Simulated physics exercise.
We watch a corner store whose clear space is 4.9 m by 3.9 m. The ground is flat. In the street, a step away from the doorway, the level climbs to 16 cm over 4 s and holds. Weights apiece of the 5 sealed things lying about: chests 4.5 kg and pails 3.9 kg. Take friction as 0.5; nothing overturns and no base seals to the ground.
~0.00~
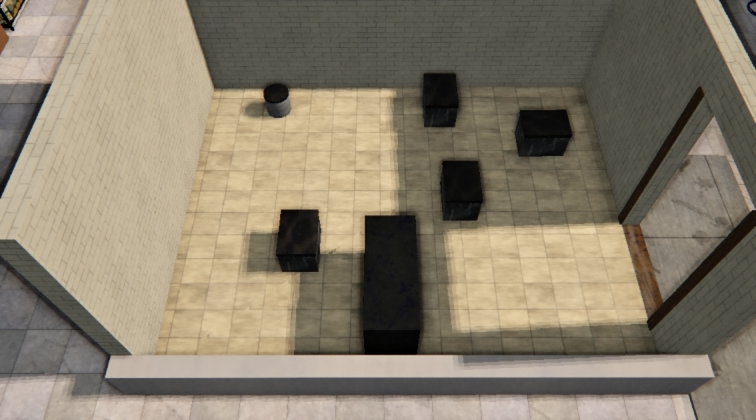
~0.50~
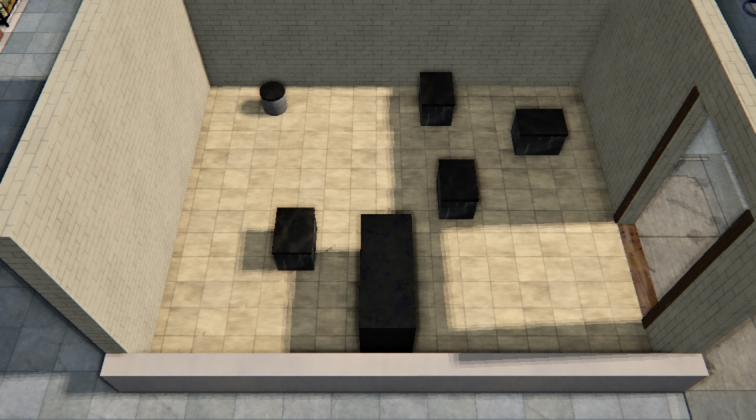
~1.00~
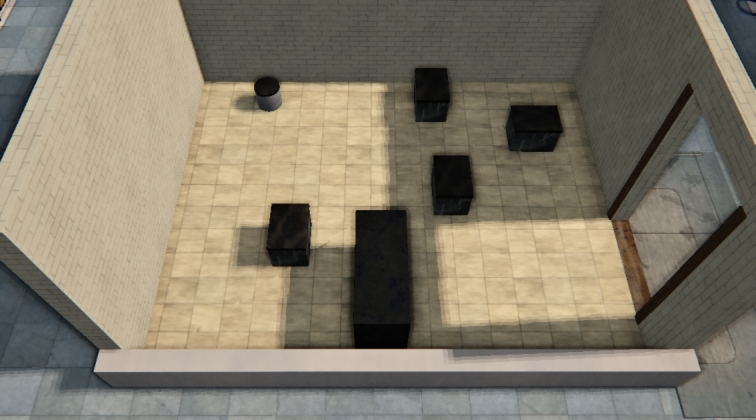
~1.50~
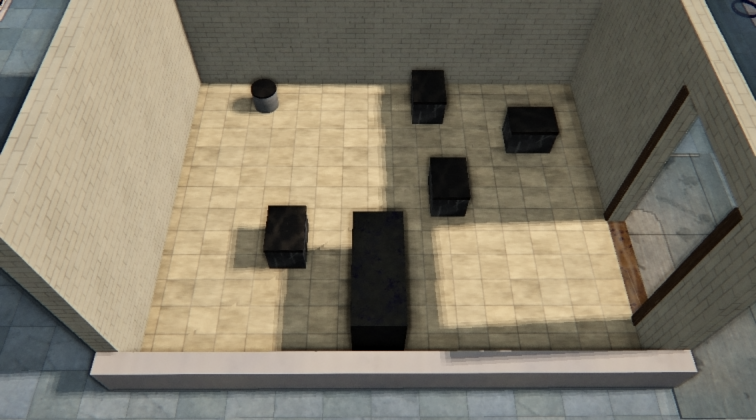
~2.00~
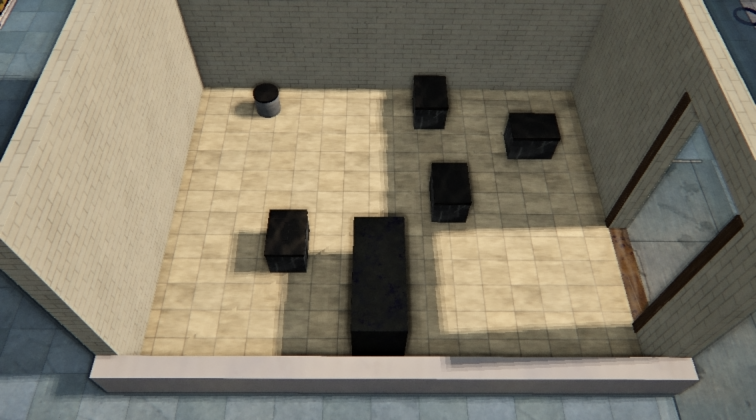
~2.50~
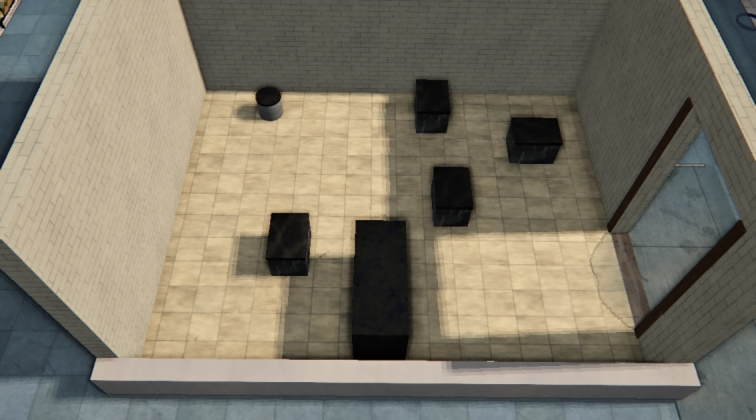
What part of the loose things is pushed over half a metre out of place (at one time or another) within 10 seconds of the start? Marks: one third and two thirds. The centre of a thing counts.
That comes to less than a third.
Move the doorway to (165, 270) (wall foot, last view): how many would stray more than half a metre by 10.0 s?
Then 3.
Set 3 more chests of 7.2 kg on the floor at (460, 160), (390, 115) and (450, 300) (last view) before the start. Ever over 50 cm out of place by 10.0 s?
In turn: Under, under, past it.
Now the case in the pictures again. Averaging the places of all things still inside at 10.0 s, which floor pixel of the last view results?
Near (351, 150).
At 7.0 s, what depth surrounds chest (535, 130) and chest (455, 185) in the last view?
Roughly 1 and 2 cm.
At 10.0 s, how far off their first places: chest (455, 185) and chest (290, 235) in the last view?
In that order: 250 cm, 0 cm.
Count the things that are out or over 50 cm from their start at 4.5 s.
By then 0.
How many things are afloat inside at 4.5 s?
I count 0.
After 3.5 s 0 of 5 are over 50 cm from their spots; 0 afloat.
After 4.5 s 0 of 5 are over 50 cm from their spots; 0 afloat.
After 7.0 s 1 of 5 are over 50 cm from their spots; 1 afloat.
After 10.0 s 1 of 5 are over 50 cm from their spots, and 1 have been at some point; 3 afloat.
